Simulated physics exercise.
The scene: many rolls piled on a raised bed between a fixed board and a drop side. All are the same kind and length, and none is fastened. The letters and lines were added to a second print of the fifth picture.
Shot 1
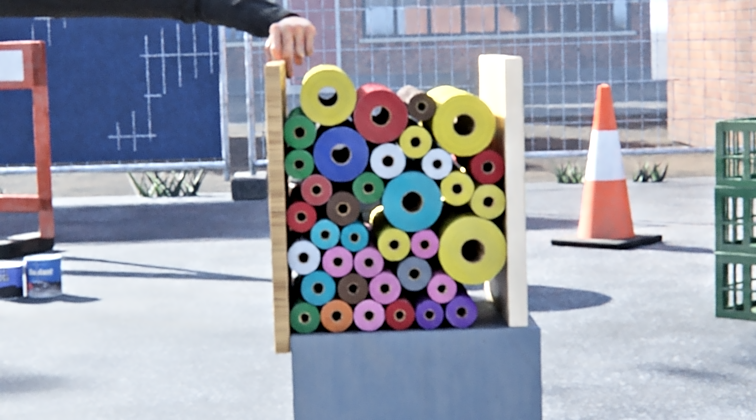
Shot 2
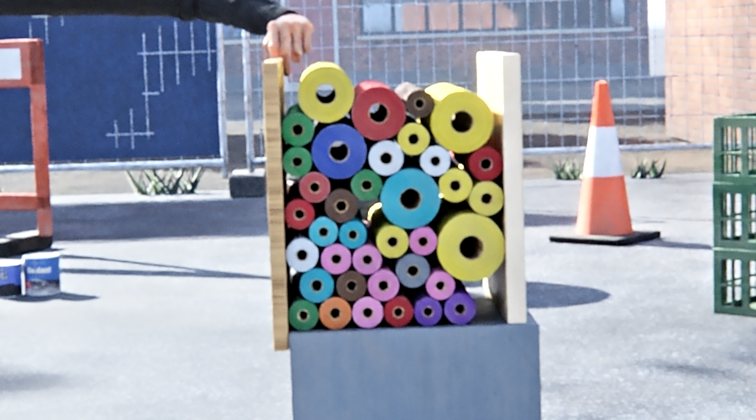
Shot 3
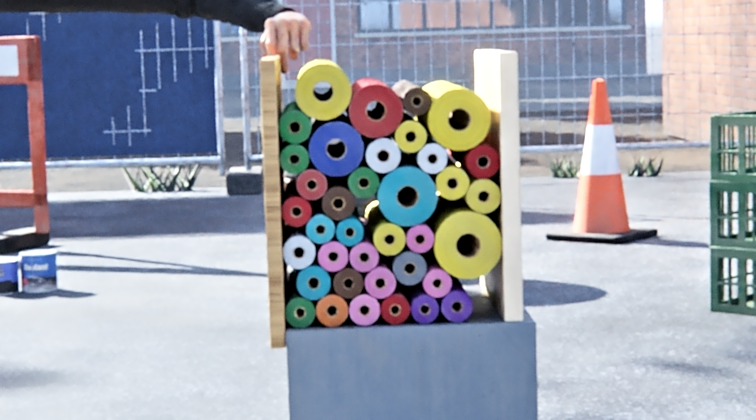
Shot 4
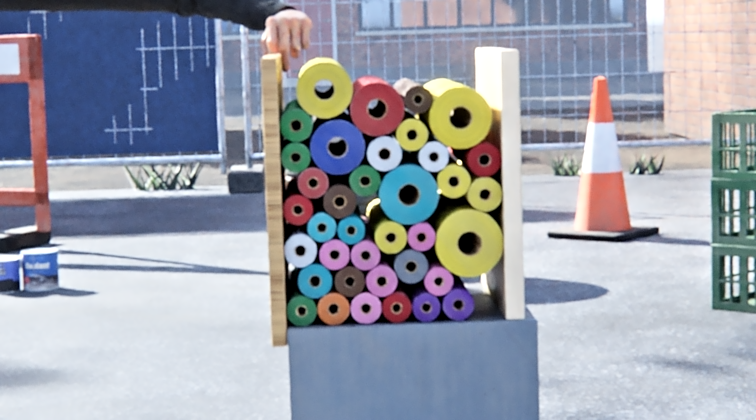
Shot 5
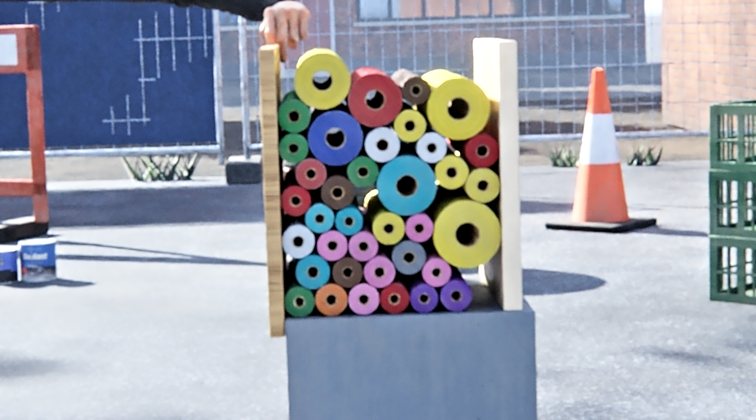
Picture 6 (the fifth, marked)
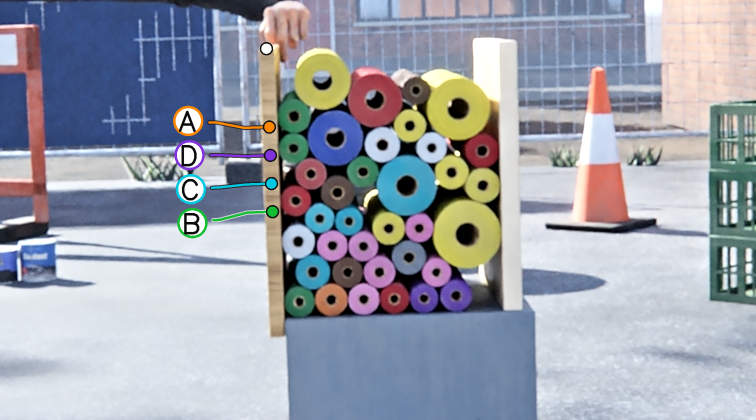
In a sunlit paved yard with a blue barrier, wire fencing and a brick building behind, the view faces a grey block straight on. On it, rolls in yellow, red, blue, green, pink and purple lie stacked between two upright wooden boards, with an orange-and-white cone and green crates to the right. A hand rests atop the left board while the stack keeps its arrangement and the camera drifts slightly.
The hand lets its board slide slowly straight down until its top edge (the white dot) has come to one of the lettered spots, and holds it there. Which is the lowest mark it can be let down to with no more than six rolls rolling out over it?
B is the limit.
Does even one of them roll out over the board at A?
No, at A.
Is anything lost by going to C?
At C: Yes.
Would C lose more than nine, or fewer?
Fewer than nine.
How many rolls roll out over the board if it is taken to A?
With A, none.
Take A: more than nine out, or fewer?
Fewer than nine.
On the marked copy, A at (269, 127); B at (273, 212); C at (271, 183); D at (270, 155); the white dot at (266, 49).
Following B. Soon after the start, top of the board (278, 133).
Later, top of the board (281, 211).
In the end, top of the board (281, 211), five out over the board.
As for the rest, A none out over the board; C two out over the board; D none out over the board.
